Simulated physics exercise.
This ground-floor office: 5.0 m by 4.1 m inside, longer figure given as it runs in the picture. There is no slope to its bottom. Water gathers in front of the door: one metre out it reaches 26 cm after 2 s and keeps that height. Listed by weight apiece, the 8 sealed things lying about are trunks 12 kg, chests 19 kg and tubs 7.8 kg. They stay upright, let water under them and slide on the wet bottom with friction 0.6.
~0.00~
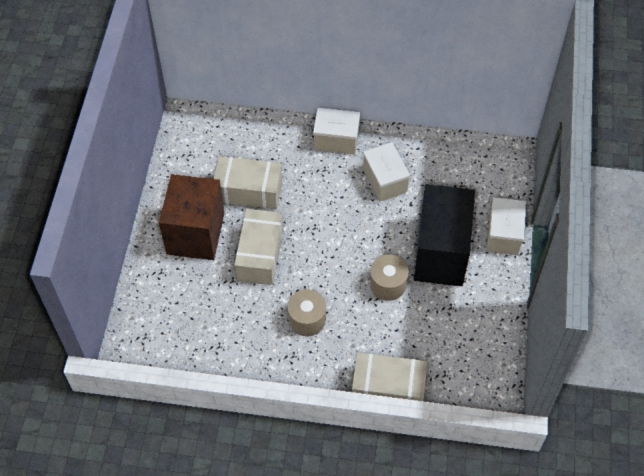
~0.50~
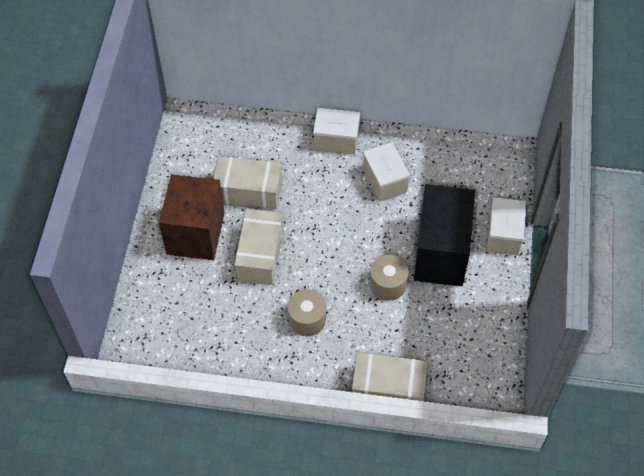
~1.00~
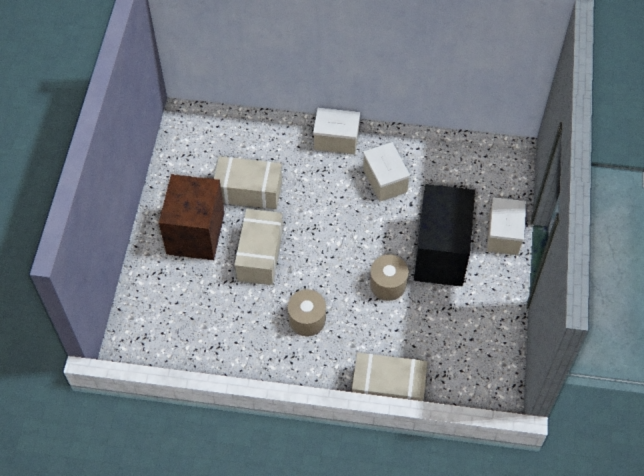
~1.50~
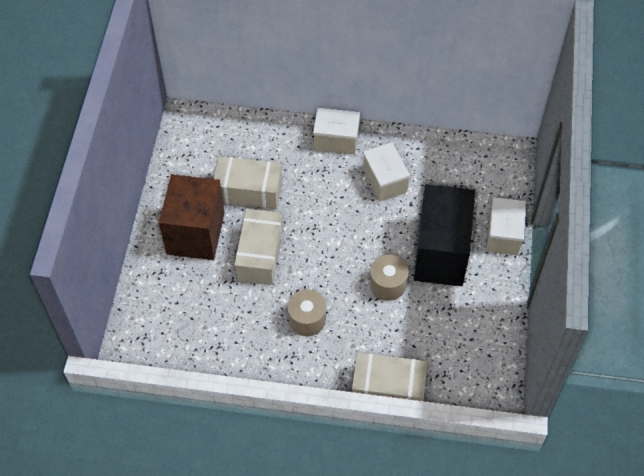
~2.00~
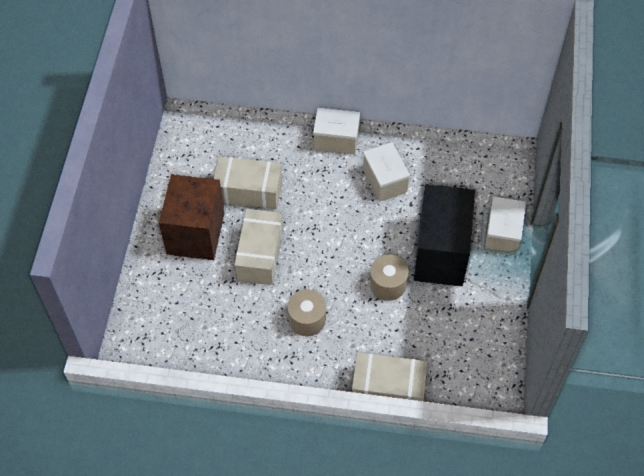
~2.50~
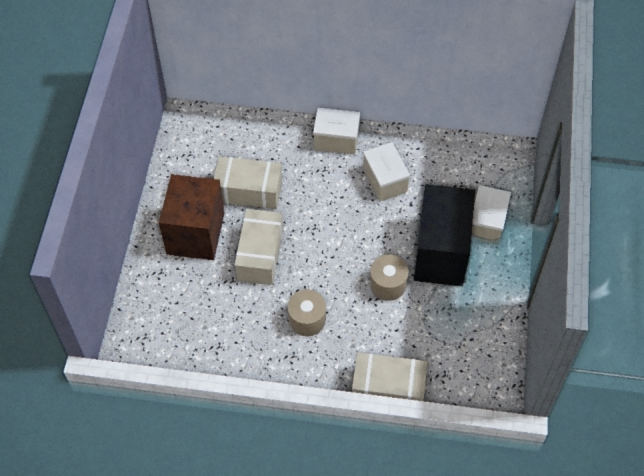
Water rose around the outside of a small room with speckled flooring, then spread in through the doorway on the right and pushed the nearby white box left, up against the tall black block.
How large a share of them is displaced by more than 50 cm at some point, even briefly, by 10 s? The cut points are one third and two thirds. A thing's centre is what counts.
It is a middling fraction, from a third to two thirds.
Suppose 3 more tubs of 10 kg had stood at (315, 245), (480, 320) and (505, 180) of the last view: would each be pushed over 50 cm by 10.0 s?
Result by item, in order: Inside the cutoff, beyond the cutoff, beyond the cutoff.
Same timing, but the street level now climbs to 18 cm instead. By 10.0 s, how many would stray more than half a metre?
With that change, 2 of them.
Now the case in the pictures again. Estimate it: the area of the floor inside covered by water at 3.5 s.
I'd put it close to 6.5 m2.
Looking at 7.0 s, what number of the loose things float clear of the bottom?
Total: 0.
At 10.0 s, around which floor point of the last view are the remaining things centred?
I'd put it around (291, 226).
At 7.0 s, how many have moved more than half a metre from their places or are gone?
By then the count is 2.
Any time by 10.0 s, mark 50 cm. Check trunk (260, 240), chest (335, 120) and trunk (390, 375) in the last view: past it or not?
In that order: Short of it, over, more.
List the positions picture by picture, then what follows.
A chest at (508, 218) rests on the ground; a trunk at (247, 174) rests on the ground; 0.0 m2 under water; 0 of 8 have shifted, in the first picture.
A chest at (508, 218) rests on the ground; a trunk at (247, 174) rests on the ground; water covers 0.0 m2; 0 of 8 have shifted, in the second picture.
A chest at (508, 218) rests on the ground; a trunk at (247, 174), on the bottom; water covers 0.0 m2; 0 of 8 have shifted, in the third picture.
A chest at (508, 218), on the bottom; a trunk at (247, 174), on the bottom; water covers 0.1 m2; 0 of 8 have shifted, in the fourth picture.
A chest at (507, 218) rests on the ground; a trunk at (247, 174) rests on the ground; 0.6 m2 under water; 0 of 8 have shifted, in the fifth picture.
A chest at (491, 207) rests on the ground, 25 cm from its start; a trunk at (247, 174), on the bottom; water covers 1.8 m2; 1 of 8 have shifted, in the sixth picture.
After 3.5 s 1 of 8 are over 50 cm from their spots; 0 afloat.
After 4.5 s 1 of 8 are over 50 cm from their spots; 0 afloat.
After 7.0 s 2 of 8 are over 50 cm from their spots; 0 afloat.
After 10.0 s 4 of 8 are over 50 cm from their spots, and 4 have been at some point; 6 afloat.
